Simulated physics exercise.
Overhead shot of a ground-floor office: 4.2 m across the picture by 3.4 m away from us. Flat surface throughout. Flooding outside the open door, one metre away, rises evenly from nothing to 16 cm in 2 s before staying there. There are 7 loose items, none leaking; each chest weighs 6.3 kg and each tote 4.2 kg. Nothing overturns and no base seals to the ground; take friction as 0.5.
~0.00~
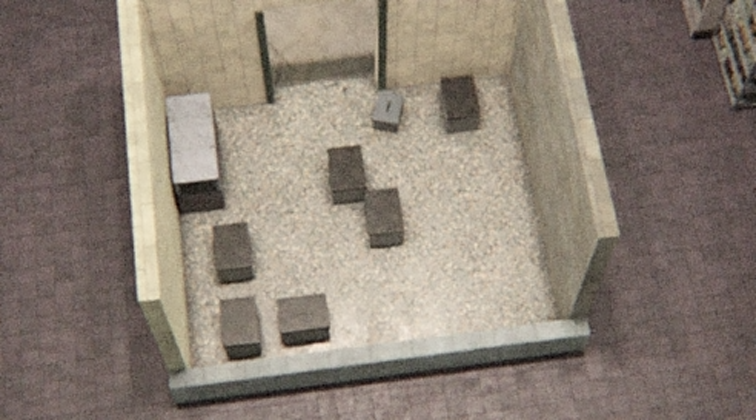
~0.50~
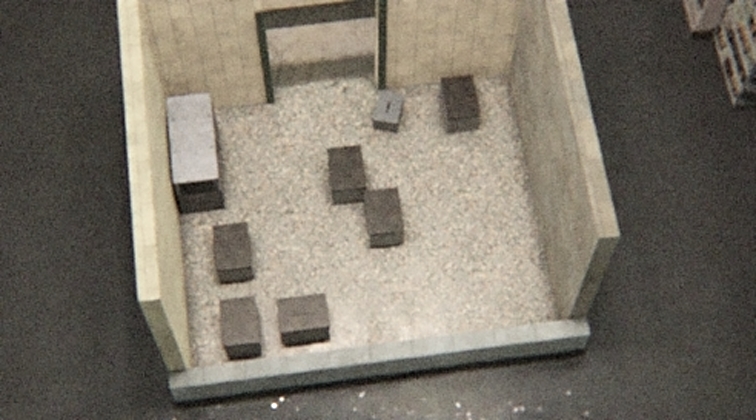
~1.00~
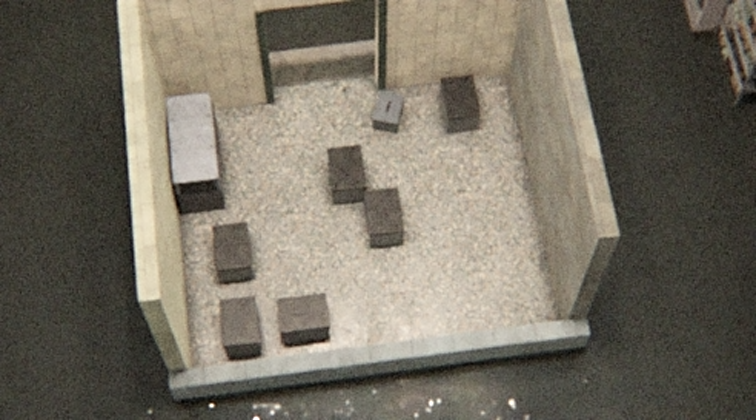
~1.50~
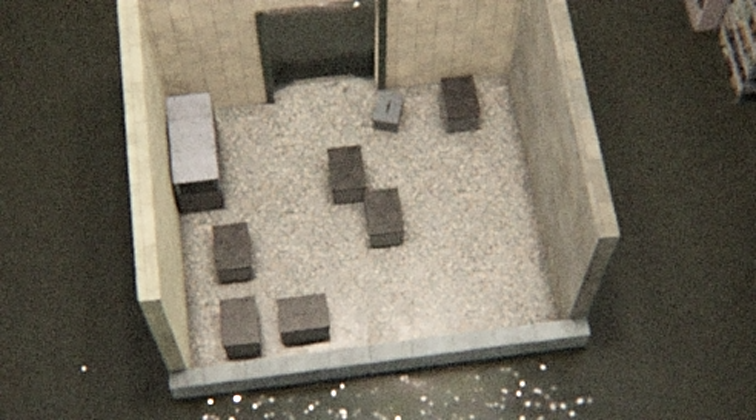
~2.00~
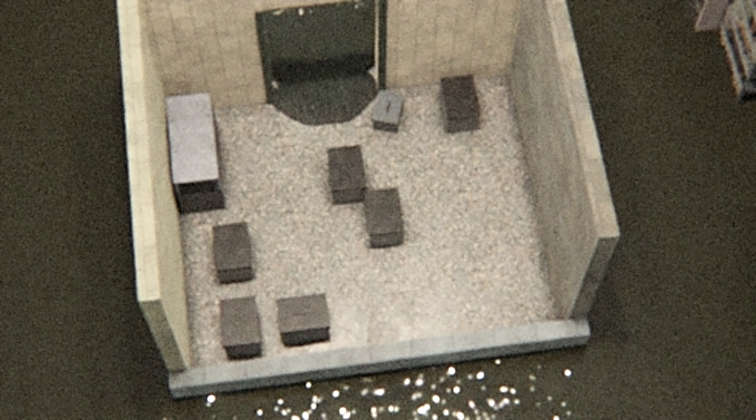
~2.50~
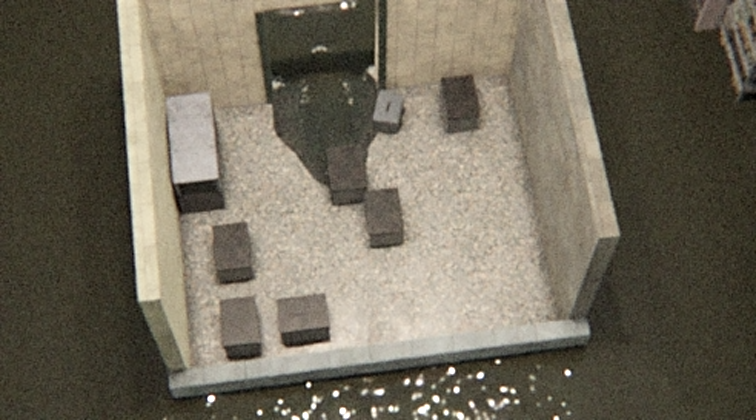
In a small walled room seen from above, dark water gathered outside, then crept in through the open doorway and spread across the pale floor to a dark box, while none of the boxes moved.
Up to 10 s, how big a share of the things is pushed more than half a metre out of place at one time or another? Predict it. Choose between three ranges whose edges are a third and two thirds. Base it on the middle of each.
The range is the middle one, a third to two thirds.
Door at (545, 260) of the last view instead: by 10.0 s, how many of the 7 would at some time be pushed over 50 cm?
In that case 5 of them.
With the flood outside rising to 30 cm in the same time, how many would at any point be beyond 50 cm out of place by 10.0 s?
Count: 6.
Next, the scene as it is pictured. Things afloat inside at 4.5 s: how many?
Then: 0.
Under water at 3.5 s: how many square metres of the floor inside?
Roughly 5.0 m2 of it is wet.
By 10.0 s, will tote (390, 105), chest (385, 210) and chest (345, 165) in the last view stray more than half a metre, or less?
Result, in order: Stayed within / exceeded / exceeded.
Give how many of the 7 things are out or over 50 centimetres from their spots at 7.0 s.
Count then: 2.
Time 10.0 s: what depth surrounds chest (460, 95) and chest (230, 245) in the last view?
Some 4 cm at the first, some 8 cm at the second.
After 3.5 s 0 of 7 are over 50 cm from their spots; 0 afloat.
After 4.5 s 2 of 7 are over 50 cm from their spots; 0 afloat.
After 7.0 s 2 of 7 are over 50 cm from their spots; 5 afloat.
After 10.0 s 3 of 7 are over 50 cm from their spots, and 4 have been at some point; 6 afloat.
